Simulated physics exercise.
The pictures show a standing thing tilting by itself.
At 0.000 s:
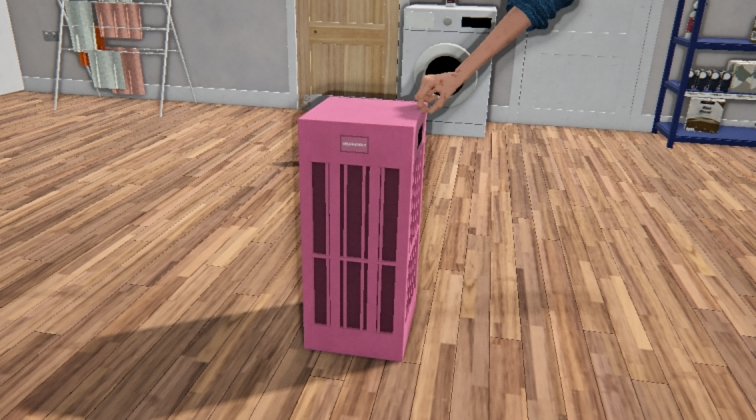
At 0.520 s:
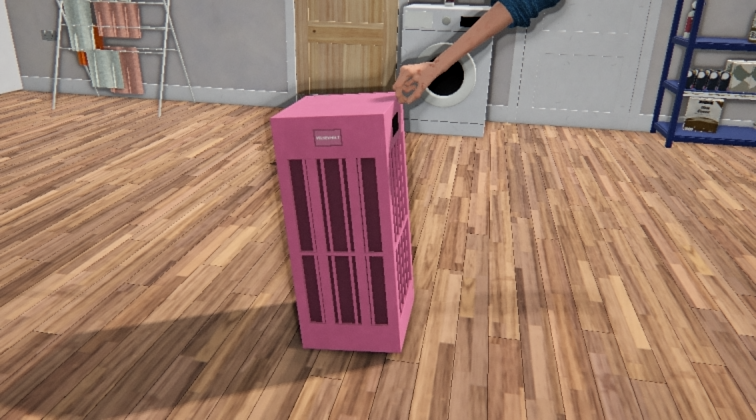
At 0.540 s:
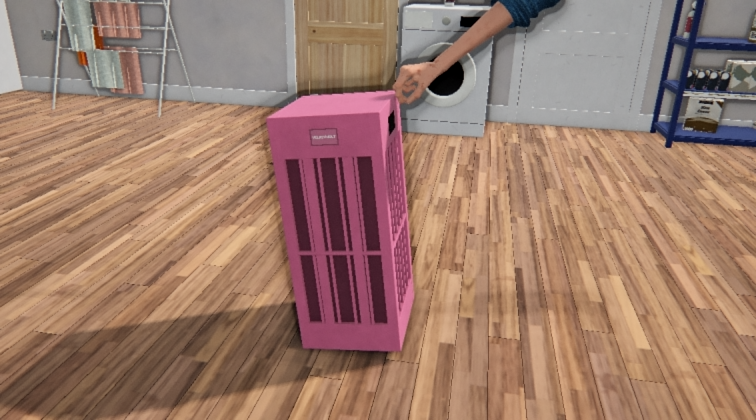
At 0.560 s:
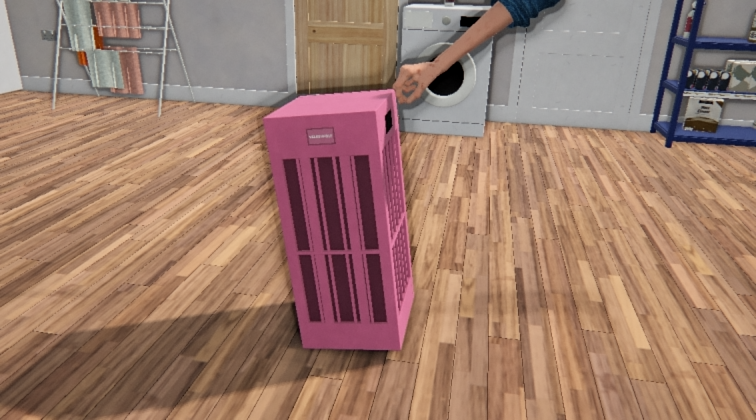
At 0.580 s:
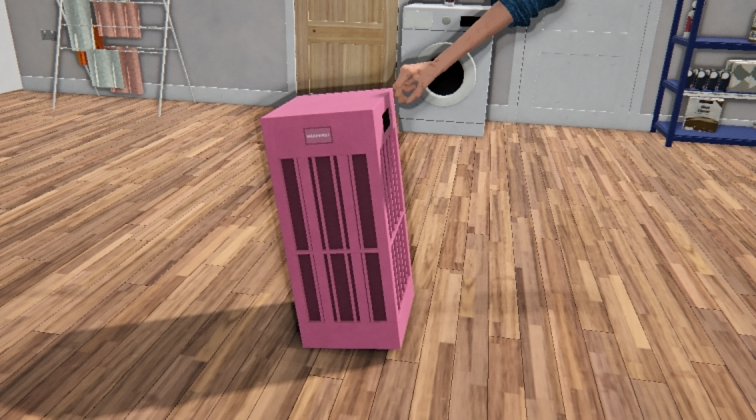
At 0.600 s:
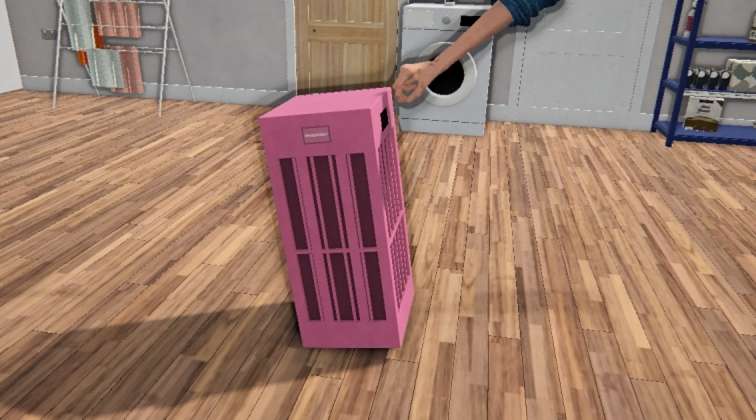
In a room with a wooden floor and a washing machine, a hand reached to the top of a tall pink crate, which leaned left quickly, then tilted very slightly further.
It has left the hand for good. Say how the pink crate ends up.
The pink crate rocks back upright.
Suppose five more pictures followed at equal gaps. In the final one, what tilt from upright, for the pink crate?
About 8°.
After 0.90 s, pink crate upright near (365, 226).
After 1.28 s, pink crate 2° off upright near (360, 223).
In the end (3.5 s), the pink crate returns to its base, near (364, 225).
